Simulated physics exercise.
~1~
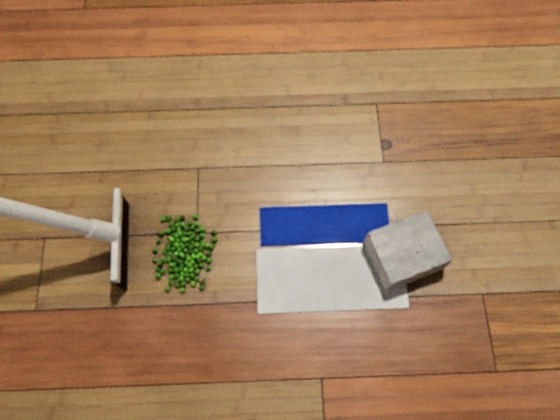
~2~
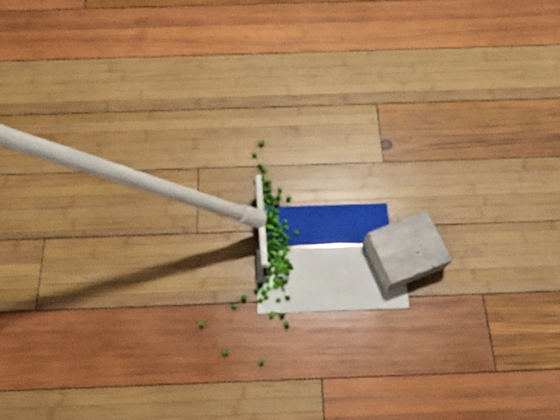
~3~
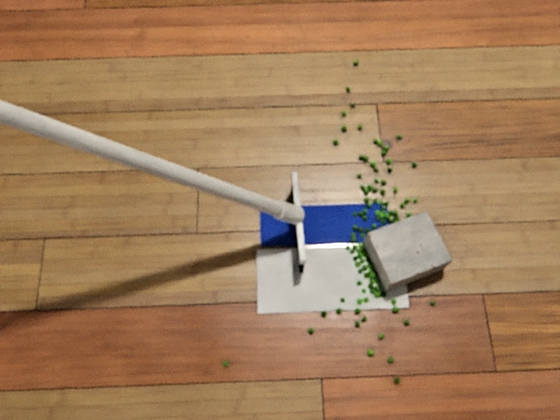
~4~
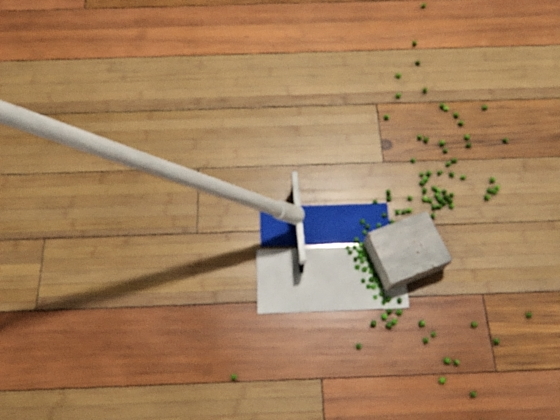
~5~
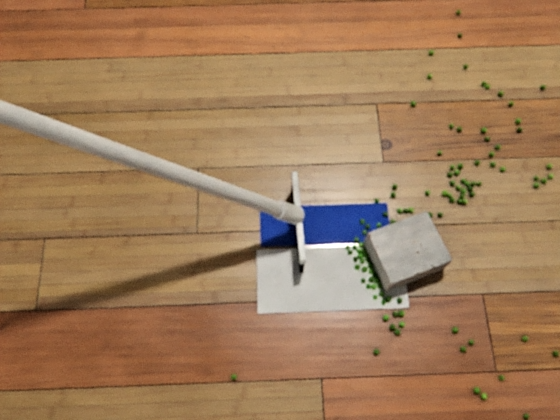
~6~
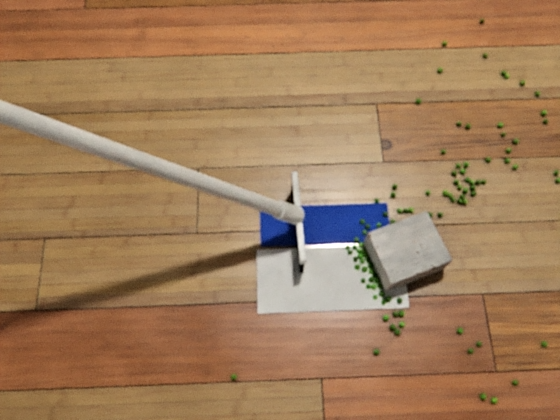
The clip opens on a wooden floor with a heap of small green peas lying between a long-handled squeegee on the left and a blue mat and a white mat, where a grey block rests at the right edge. The squeegee pushes right into the heap and carries it onto the mats. It stops partway across them, while the peas run ahead, some gathering against the block and others rolling past it. The loose ones fan out over the boards to the right. At the end most peas lie scattered off the mats, with a cluster left beside the block, more on white than blue.
